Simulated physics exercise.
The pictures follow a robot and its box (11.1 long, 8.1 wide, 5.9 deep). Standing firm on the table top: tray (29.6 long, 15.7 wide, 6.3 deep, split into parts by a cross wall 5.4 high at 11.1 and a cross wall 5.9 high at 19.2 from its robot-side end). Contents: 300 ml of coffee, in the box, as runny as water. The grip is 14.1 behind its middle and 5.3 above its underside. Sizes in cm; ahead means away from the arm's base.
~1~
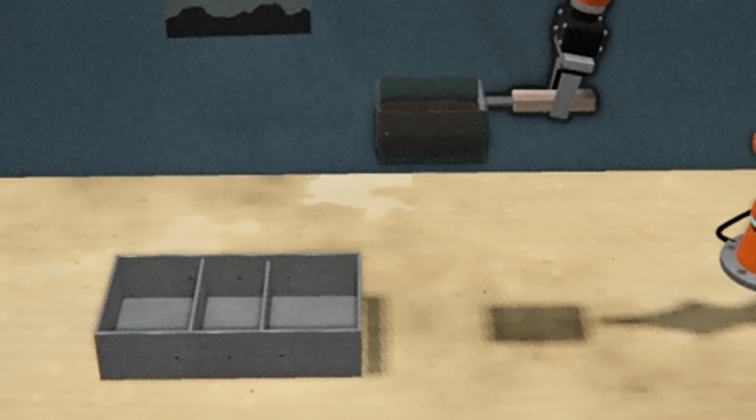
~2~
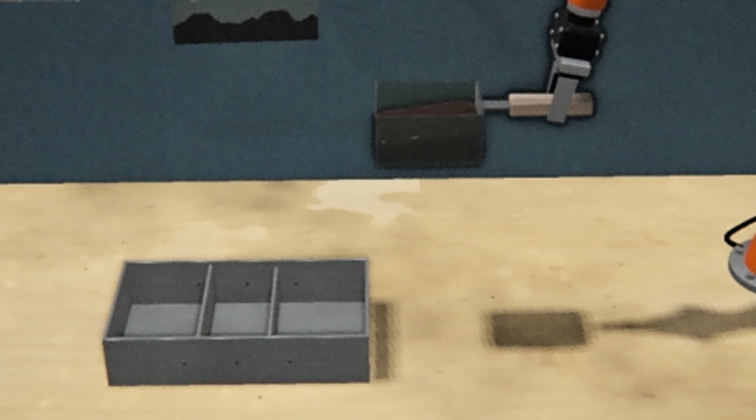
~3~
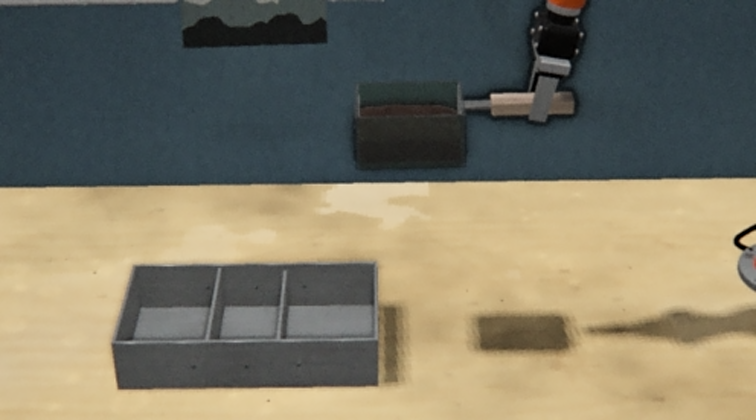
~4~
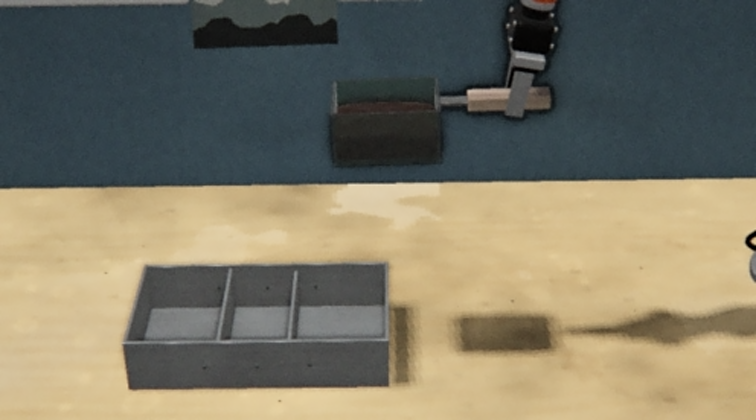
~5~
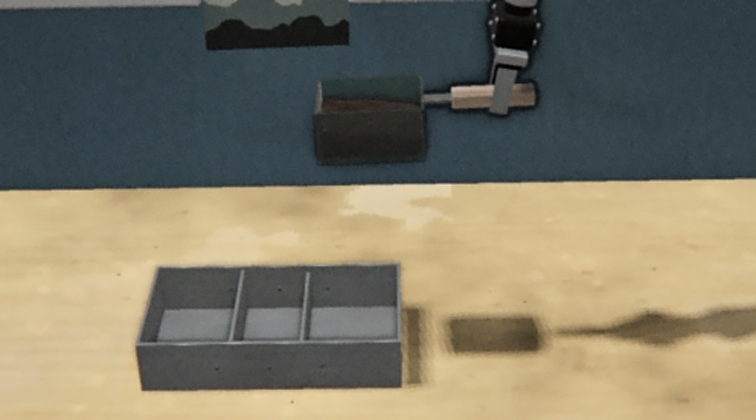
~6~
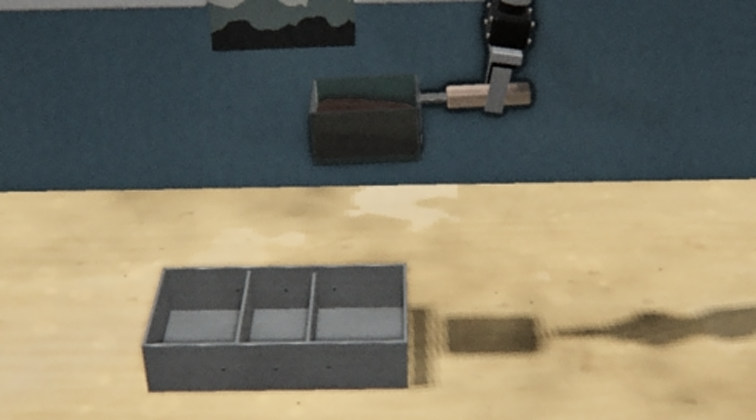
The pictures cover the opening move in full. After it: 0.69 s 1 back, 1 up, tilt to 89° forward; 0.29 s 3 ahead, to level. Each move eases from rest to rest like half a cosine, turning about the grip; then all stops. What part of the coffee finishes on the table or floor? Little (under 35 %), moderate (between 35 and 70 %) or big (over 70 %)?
Answer: Moderate; between 35 and 70 % of the coffee finishes on the table or floor.
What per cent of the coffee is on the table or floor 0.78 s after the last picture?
Near 30 %.
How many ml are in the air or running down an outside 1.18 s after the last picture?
Some 70 ml.
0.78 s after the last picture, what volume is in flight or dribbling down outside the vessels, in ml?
Some 25 ml.
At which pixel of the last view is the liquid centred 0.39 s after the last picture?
Near (408, 215).
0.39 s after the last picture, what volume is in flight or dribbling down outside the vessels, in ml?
Some 50 ml.
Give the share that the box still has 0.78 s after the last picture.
Some 30 per cent.
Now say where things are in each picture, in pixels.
The first frame shows box floor at (430, 141), level; upper third of the coffee around (430, 119), from x 380 to 480, top at y 105; 295 ml in the box.
The second frame shows box floor at (428, 146), level; upper third of the coffee around (441, 122), from x 380 to 480, top at y 105.
The third frame shows box floor at (410, 146), level; upper third of the coffee around (407, 123), from x 360 to 460, top at y 105.
The fourth frame shows box floor at (387, 143), tilted 1° forward; upper third of the coffee around (387, 120), from x 335 to 435, top at y 105.
The fifth frame shows box floor at (372, 142), tilted 2° forward; upper third of the coffee around (365, 118), from x 320 to 420, top at y 100.
The sixth frame shows box floor at (368, 141), tilted 2° forward; upper third of the coffee around (357, 118), from x 315 to 415, top at y 100; 295 ml in the box.
Then, 0.39 s later, tilted 55° forward, liquid up to 21 above the table; 245 ml in the box, 50 ml in the air or running down outside.
Then, 0.78 s later, tilted 68° forward, liquid up to 55 above the table; 95 ml in the box, 90 ml on the table or floor, 85 ml in the robot-side part, 5 ml in the middle part, 25 ml in the air or running down outside.
Then, 1.18 s later, level, liquid up to 62 above the table; 115 ml on the table or floor, 85 ml in the robot-side part, 20 ml in the box, 5 ml in the middle part, 75 ml in the air or running down outside.
Then, 1.98 s later, level, liquid up to 144 above the table; 150 ml on the table or floor, 85 ml in the robot-side part, 20 ml in the box, 20 ml in the middle part, 20 ml in the far-side part.
At rest, 150 ml on the table or floor, 85 ml in the robot-side part, 20 ml in the box, 20 ml in the middle part, 20 ml in the far-side part. That is 51 % on the table or floor.
